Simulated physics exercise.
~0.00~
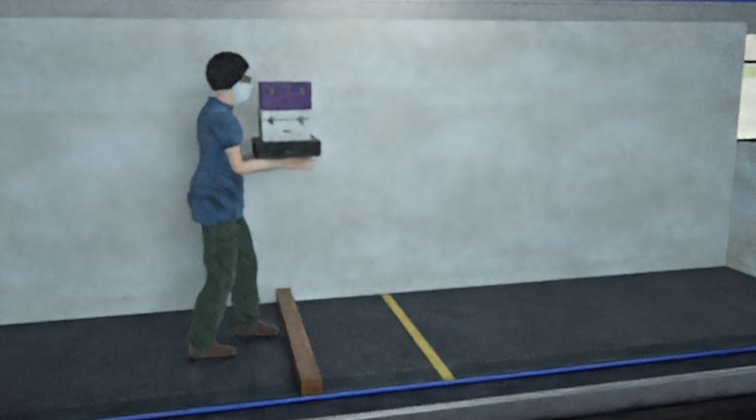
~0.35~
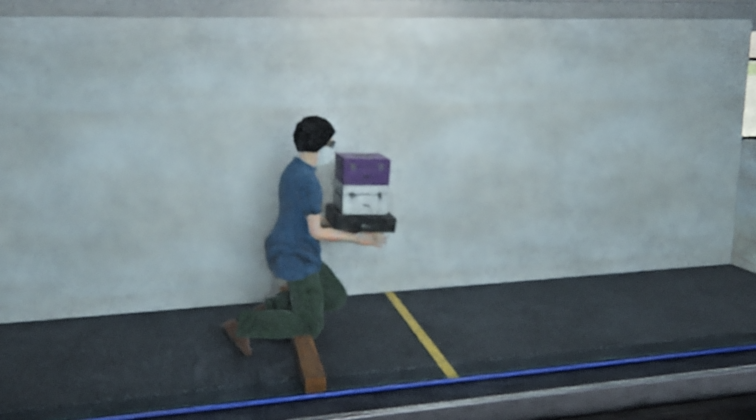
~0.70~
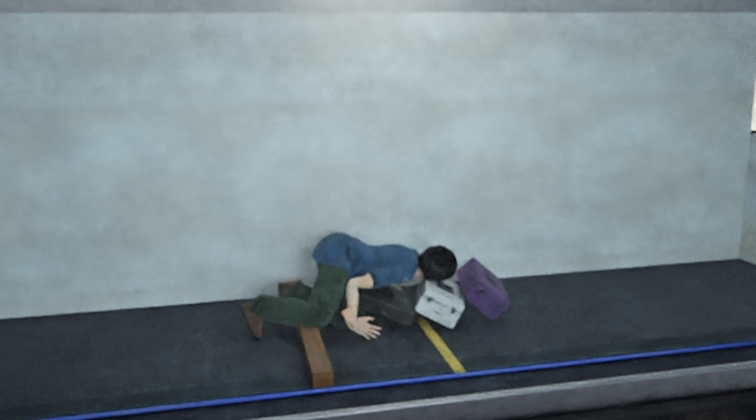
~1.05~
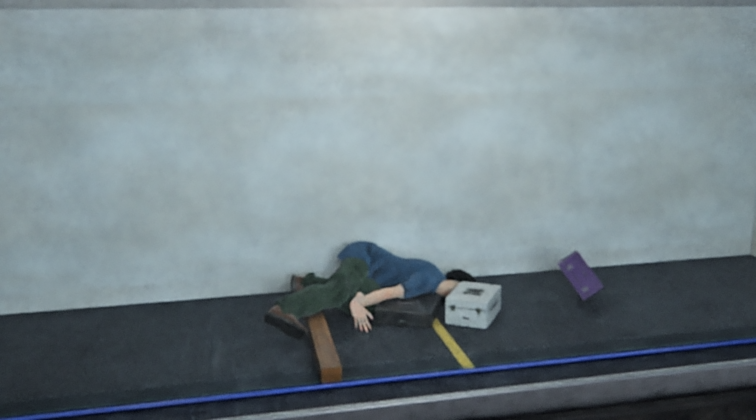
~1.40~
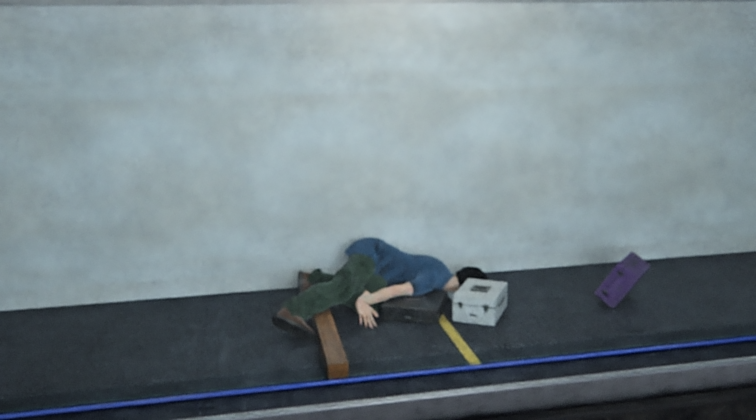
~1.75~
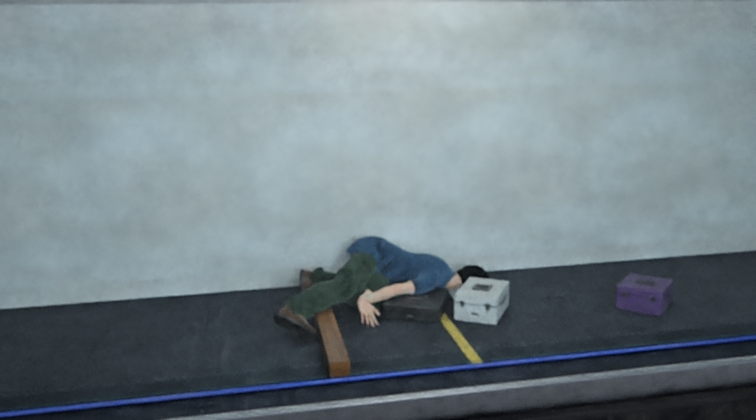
We see a masked person in a blue shirt carrying purple, white and black cases topple forward over a brown beam and land face down, the black case beneath them, head past the yellow line, while the white case settles beyond it and the purple one tumbles farthest right.
